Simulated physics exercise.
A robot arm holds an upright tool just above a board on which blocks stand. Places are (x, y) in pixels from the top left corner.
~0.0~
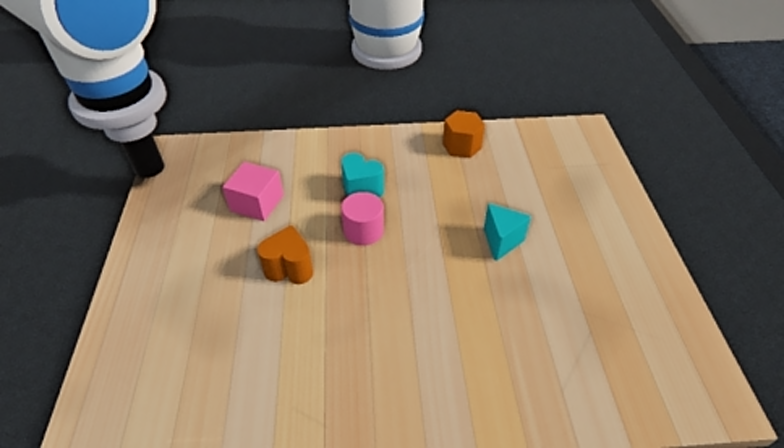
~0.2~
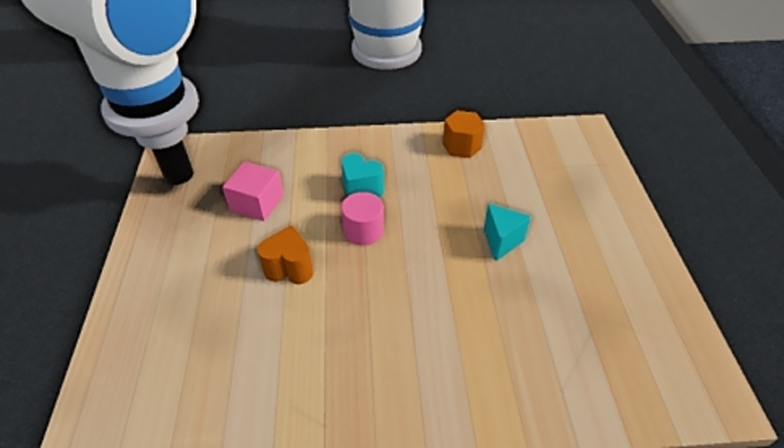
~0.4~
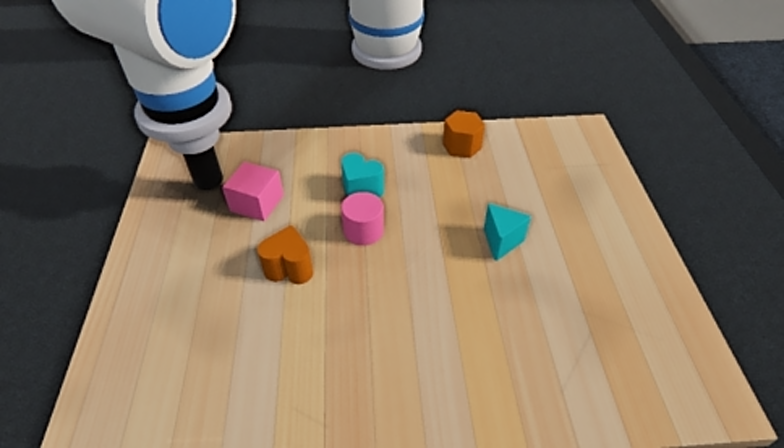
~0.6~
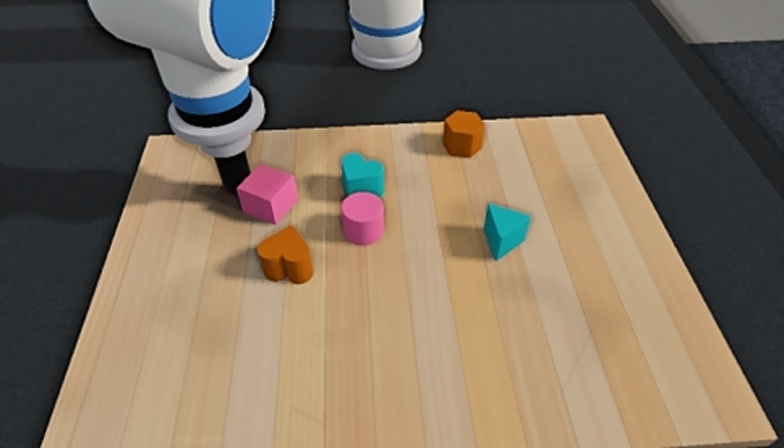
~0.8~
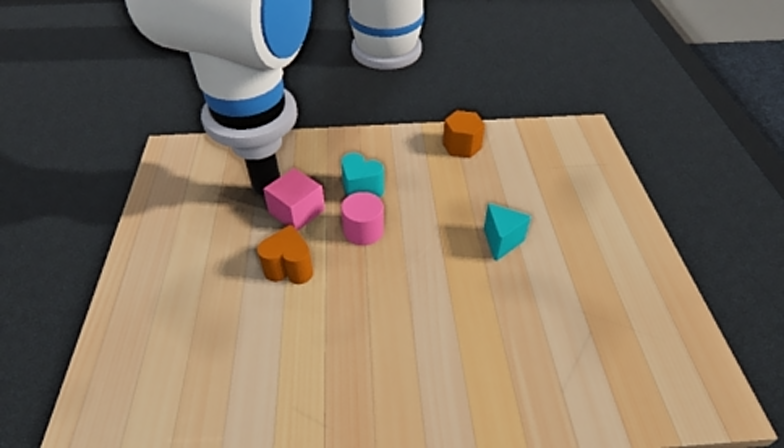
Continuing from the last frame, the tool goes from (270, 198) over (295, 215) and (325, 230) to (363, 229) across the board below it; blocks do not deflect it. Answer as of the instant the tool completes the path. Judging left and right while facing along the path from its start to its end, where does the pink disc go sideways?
Sideways, to the left.
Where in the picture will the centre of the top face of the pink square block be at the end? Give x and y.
Around (397, 214).
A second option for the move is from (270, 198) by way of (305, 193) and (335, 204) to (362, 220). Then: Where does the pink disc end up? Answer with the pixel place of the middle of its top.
By then it is at (378, 219).
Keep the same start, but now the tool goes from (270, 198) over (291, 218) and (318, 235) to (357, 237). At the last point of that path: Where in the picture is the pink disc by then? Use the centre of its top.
At roughly (436, 208).
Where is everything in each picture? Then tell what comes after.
In the first picture, tip of the tool at (150, 169), middles of tops, orange heart block at (285, 245), pink square block at (251, 179), pink disc at (362, 206).
In the second picture, tool at (179, 176), nothing pushed.
In the third picture, tool at (209, 181), nothing pushed.
In the fourth picture, tool at (238, 184), pink square block at (265, 181).
In the fifth picture, tool at (267, 186), orange heart block at (285, 245), pink square block at (292, 187), pink disc at (362, 206).
The first path, step by step. One third of the way, tool at (293, 203); pink square block at (324, 200), turned 20° anticlockwise; pink disc at (365, 207).
Two thirds of the way, tool at (324, 218); pink square block at (359, 210), turned 40° anticlockwise; pink disc at (403, 214).
At the end, tool at (362, 217); orange heart block unmoved; pink square block at (397, 214), turned 20° anticlockwise; pink disc at (441, 220).
